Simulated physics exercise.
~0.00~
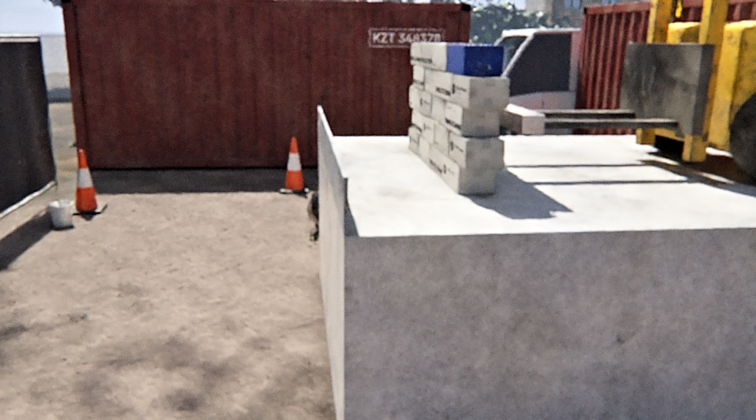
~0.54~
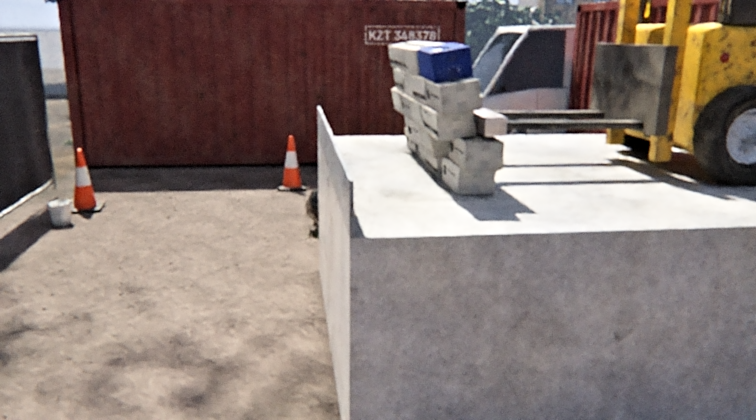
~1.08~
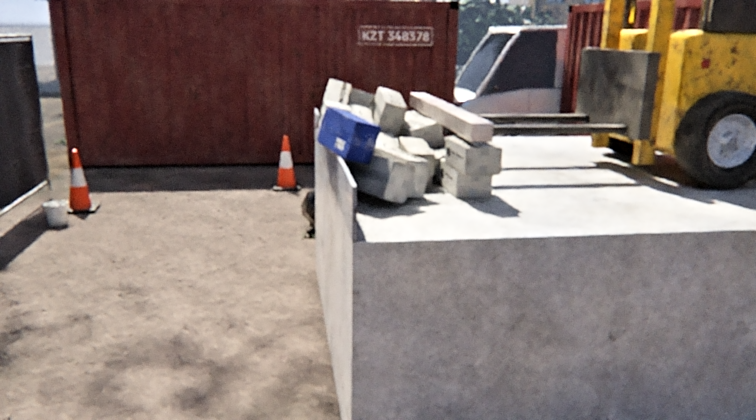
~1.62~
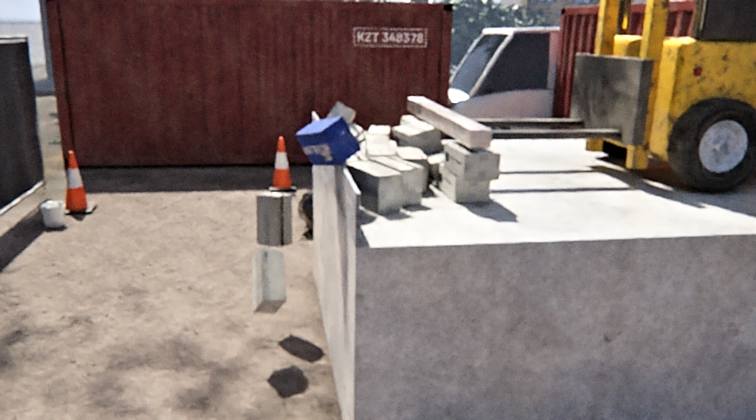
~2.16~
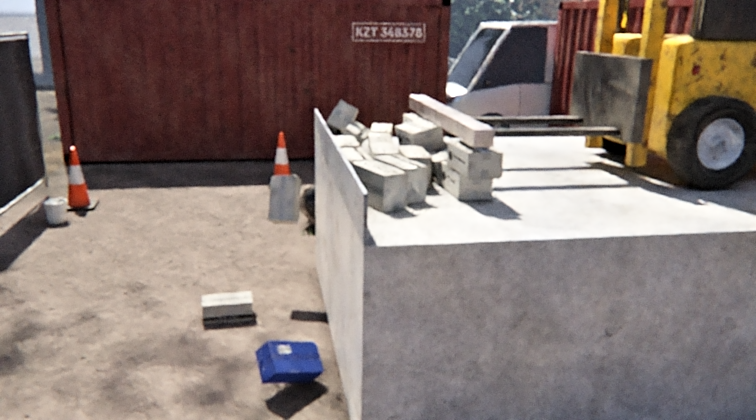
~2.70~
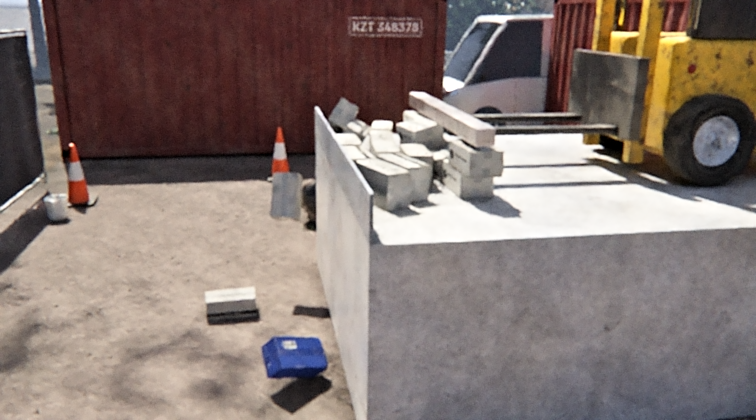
At the start, a tall stack of loose grey blocks with one blue block on top stands on a concrete dock, near a low board at its left edge. A yellow forklift on the right pushes a level beam into the stack, and the upper rows lean left. The stack then topples toward the board, leaving a heap while the forklift stops. The blue block tips over the board as two grey ones drop past the edge. Finally, the blue block and two grey ones lie on the dirt below, and the rest stay piled on the dock.
